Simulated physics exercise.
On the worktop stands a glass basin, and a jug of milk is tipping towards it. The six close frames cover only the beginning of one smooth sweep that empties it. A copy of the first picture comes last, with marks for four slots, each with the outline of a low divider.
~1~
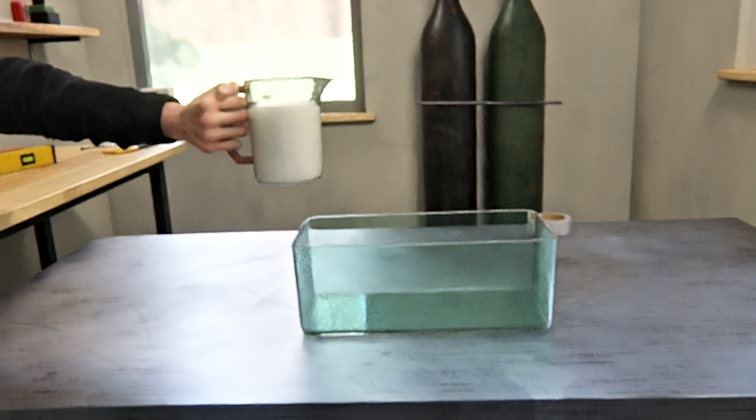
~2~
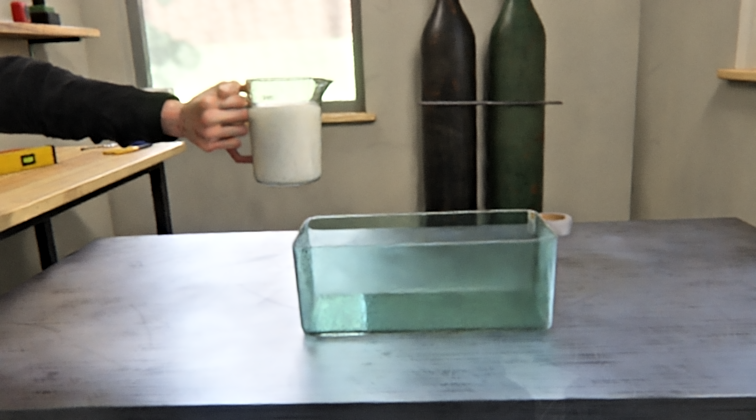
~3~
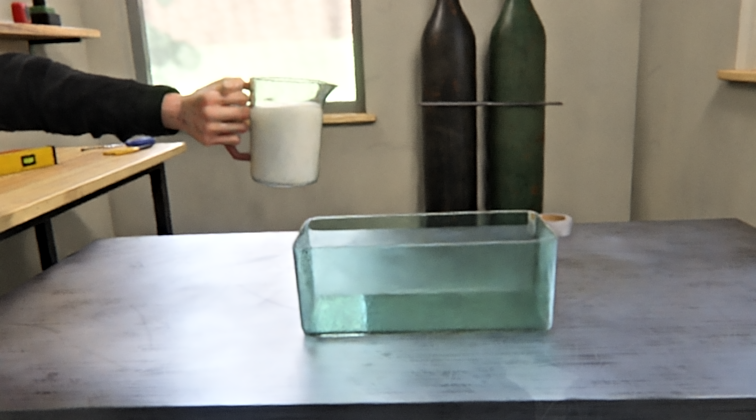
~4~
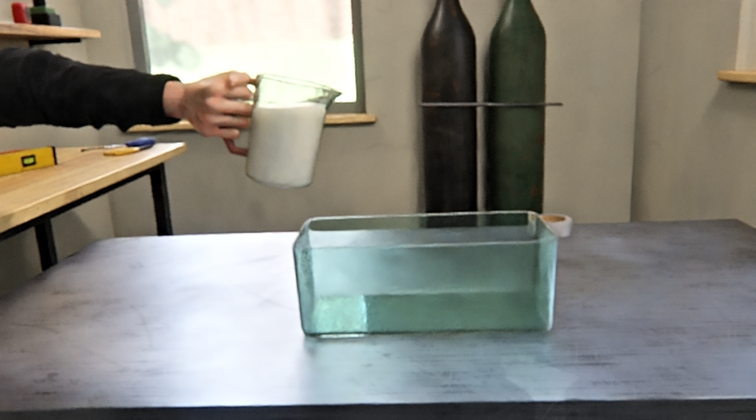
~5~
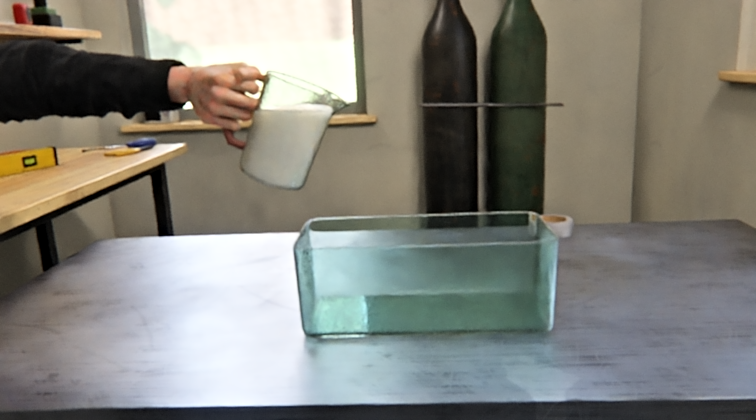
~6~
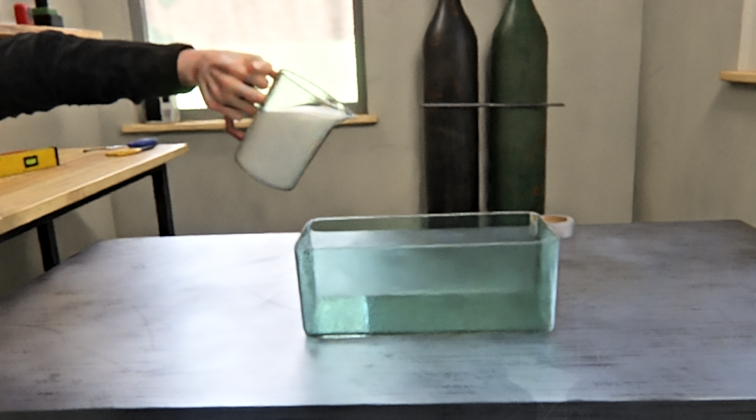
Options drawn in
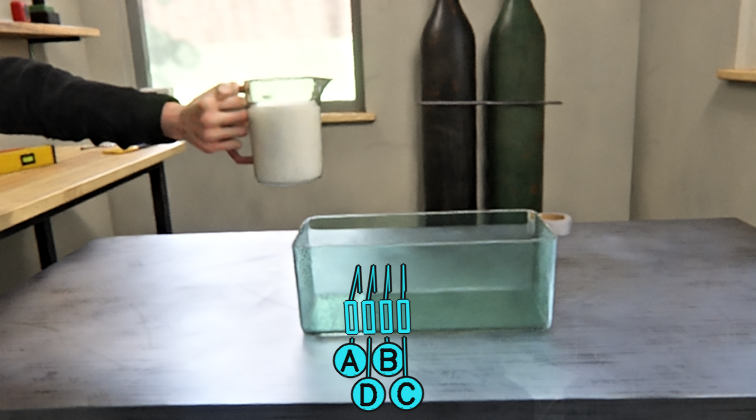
The video shows a hand holding a glass jug of white liquid above a clear glass basin on a worktop. The hand keeps the jug upright at first, then gradually tilts it to the right, with no liquid leaving it.
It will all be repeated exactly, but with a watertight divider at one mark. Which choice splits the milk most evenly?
Choose C.
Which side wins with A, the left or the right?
The right side.
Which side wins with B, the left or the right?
The right one.
In cyan, A at (352, 338); B at (386, 338); C at (404, 337); D at (369, 338).
If A is chosen, about 5 % ends left of the wall and 94 % right of it.
If B is chosen, about 13 % ends left of the wall and 86 % right of it.
If C is chosen, about 54 % ends left of the wall and 45 % right of it.
If D is chosen, about 5 % ends left of the wall and 94 % right of it.
